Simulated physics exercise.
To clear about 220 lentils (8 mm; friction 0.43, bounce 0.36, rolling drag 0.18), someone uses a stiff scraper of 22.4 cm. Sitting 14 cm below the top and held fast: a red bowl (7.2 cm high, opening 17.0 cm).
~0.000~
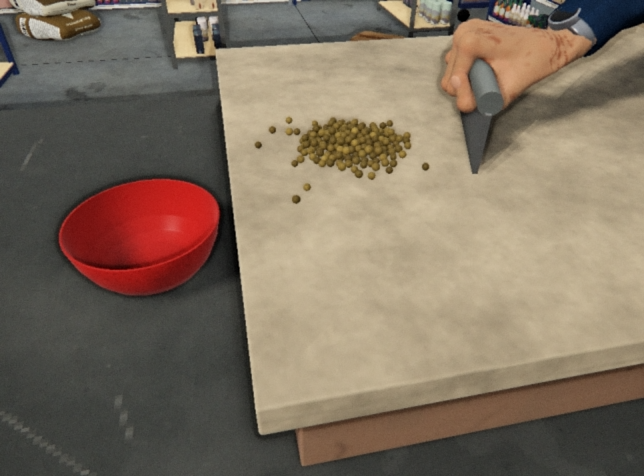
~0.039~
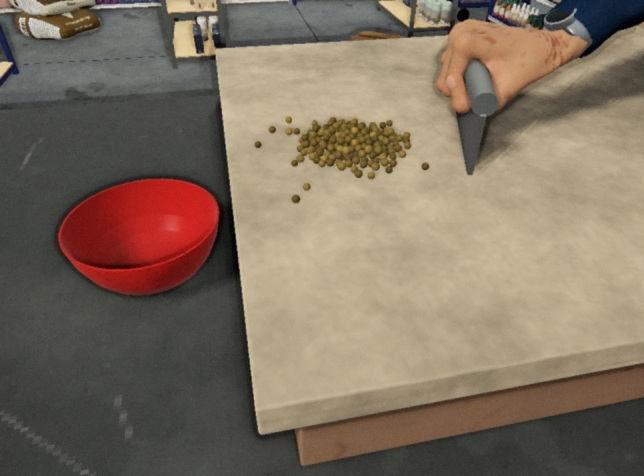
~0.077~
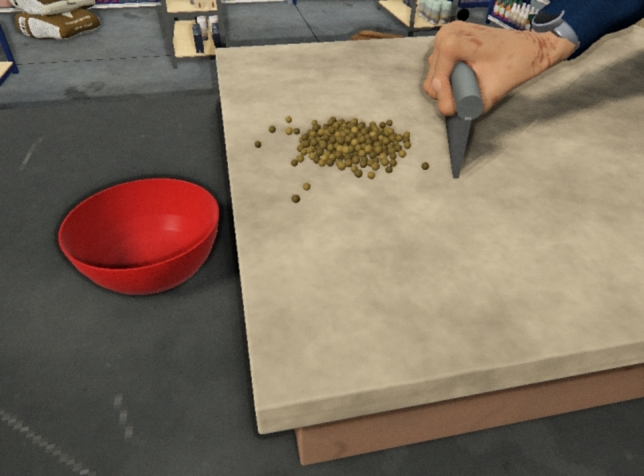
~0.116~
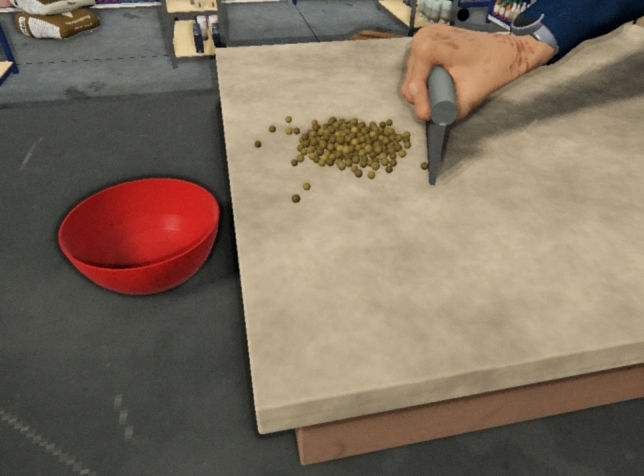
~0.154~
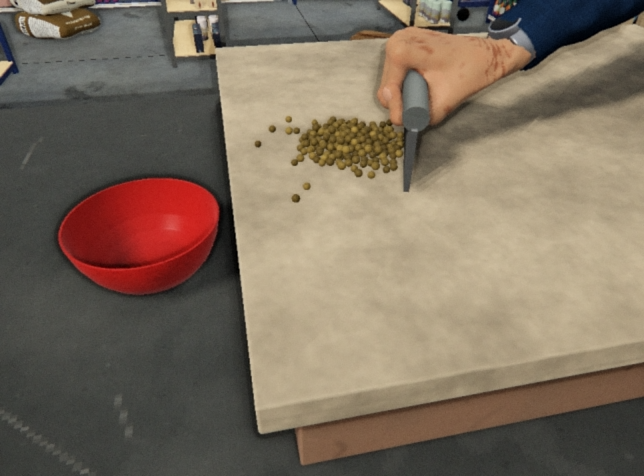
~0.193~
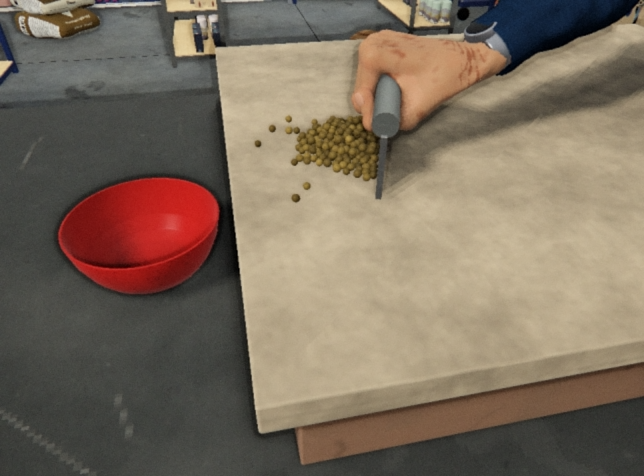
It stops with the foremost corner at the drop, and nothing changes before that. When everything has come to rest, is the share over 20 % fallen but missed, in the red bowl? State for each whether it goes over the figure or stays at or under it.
Missed: Goes over, red bowl: Goes over.
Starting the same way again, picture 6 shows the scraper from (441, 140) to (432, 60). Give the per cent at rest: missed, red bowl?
Final shares - missed: 10%, red bowl: 5%.
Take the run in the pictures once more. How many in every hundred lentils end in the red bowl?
Some 35 per cent.
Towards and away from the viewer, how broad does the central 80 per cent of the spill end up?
Close to 20 cm front to back.
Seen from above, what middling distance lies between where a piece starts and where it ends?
Estimate: Approx. 20 cm.
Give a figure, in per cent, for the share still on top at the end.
35 %.
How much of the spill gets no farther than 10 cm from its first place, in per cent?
About 0 per cent.
Then, at 0.34 s, scraper 23 cm from its start, spill 16 cm wide; still on top 100 %.
After 0.49 s, scraper 25 cm from its start, spill 21 cm wide; red bowl 20 %, off the edge, not caught 20 %, still on top 60 %.
Then, at 0.61 s, scraper 25 cm from its start, spill 24 cm wide; red bowl 35 %, off the edge, not caught 30 %, still on top 40 %.
At rest (1.2 s), red bowl 35 %, fallen but missed 30 %, still on top 35 %.
